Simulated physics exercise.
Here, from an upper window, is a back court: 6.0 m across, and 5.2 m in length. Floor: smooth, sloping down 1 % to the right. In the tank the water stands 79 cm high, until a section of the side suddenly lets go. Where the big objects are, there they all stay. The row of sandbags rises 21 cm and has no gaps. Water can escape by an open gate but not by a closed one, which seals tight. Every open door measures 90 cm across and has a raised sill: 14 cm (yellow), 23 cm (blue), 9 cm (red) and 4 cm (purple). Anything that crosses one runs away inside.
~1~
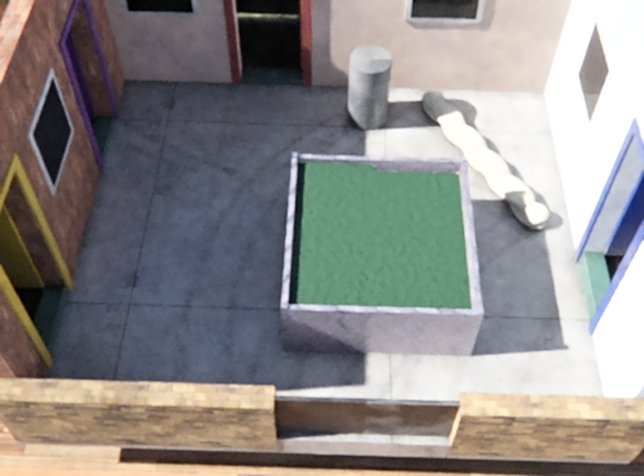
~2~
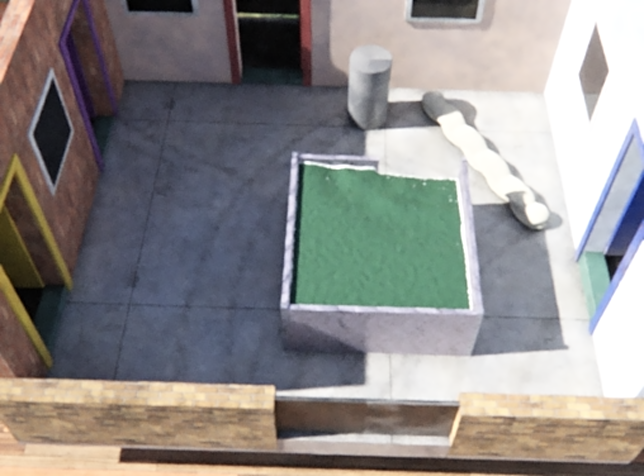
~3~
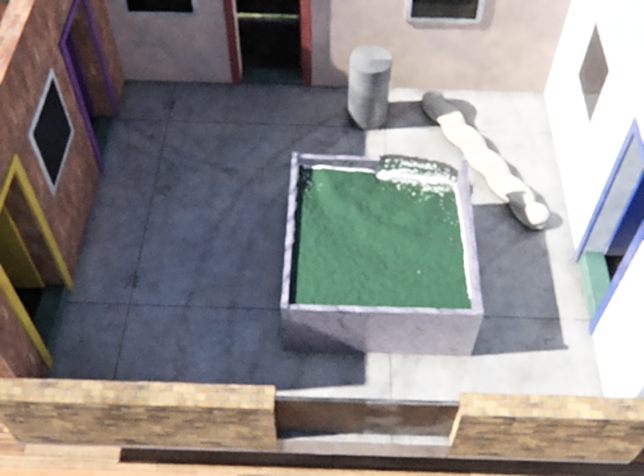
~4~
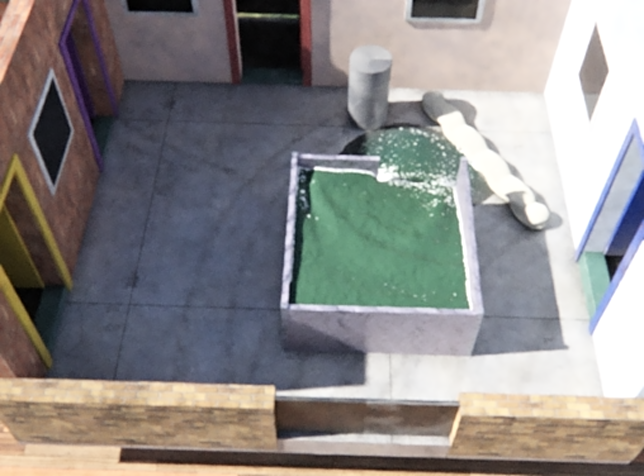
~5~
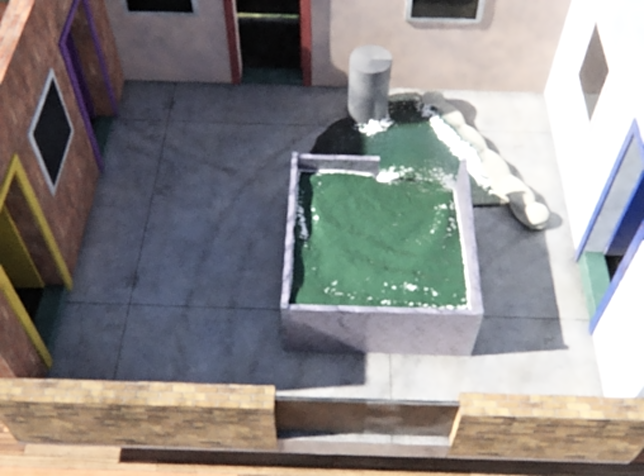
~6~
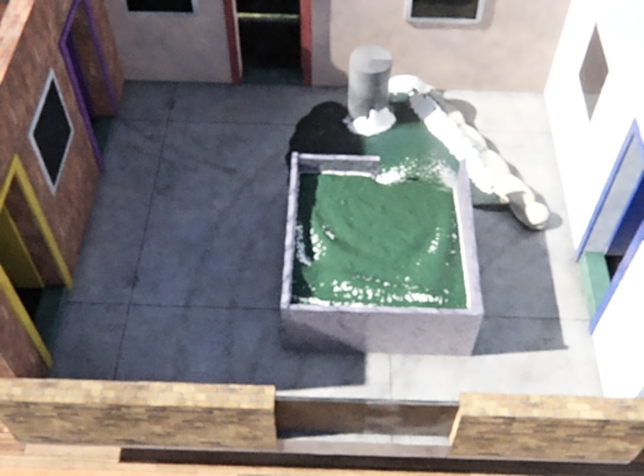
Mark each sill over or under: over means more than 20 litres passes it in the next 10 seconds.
Yellow door - under; blue door - under; red door - under; purple door - over.
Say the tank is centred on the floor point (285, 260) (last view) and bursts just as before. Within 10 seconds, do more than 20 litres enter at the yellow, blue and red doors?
Well, against that limit, at yellow it's within bounds, at blue it's within bounds, and at red it's too much.
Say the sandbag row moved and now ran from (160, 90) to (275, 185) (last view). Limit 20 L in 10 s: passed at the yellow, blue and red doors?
In that case yellow gets no more than allowed, blue gets no more than allowed, red gets more than allowed.
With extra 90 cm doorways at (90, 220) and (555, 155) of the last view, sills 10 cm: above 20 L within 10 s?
Well, the first one ends up on the low side, the second one on the high side.
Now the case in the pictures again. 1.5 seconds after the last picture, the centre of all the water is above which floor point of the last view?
It lies at roughly (384, 206) in pixels.
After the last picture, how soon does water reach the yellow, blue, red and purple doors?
Arrival times: Yellow 3.2 seconds, blue 1.6 seconds, red 0.4 seconds, purple 1.6 seconds.
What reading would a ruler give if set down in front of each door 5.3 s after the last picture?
Door by door, in cm: Yellow reads 4, blue reads 5, red reads 4, purple reads 13.
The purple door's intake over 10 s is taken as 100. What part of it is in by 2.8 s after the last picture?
It comes to about 25 per cent.
Then, 0.7 s after the last picture water covers 25 % of the floor and is deepest (58 cm) near (400, 93); yellow door not reached, blue door not reached, red door 13 cm at the sill, 0 L in, purple door not reached.
Then, 1.5 s after the last picture water covers 40 % of the floor and is deepest (52 cm) near (400, 93); yellow door not reached, blue door not reached, red door 8 cm at the sill, 5 L in, purple door not reached.
Then, 2.8 s after the last picture water covers 60 % of the floor and is deepest (38 cm) near (559, 204); yellow door not reached, blue door 8 cm at the sill, 0 L in, red door 5 cm at the sill, 5 L in, purple door 17 cm at the sill, 63 L in.
Then, 5.3 s after the last picture water covers 90 % of the floor and is deepest (24 cm) near (539, 97); yellow door 4 cm at the sill, 0 L in, blue door 5 cm at the sill, 0 L in, red door 4 cm at the sill, 5 L in, purple door 13 cm at the sill, 177 L in.
Then, 9.3 s after the last picture water covers 95 % of the floor and is deepest (16 cm) near (362, 374); yellow door 11 cm at the sill, 0 L in, blue door 12 cm at the sill, 0 L in, red door 8 cm at the sill, 6 L in, purple door 7 cm at the sill, 246 L in.
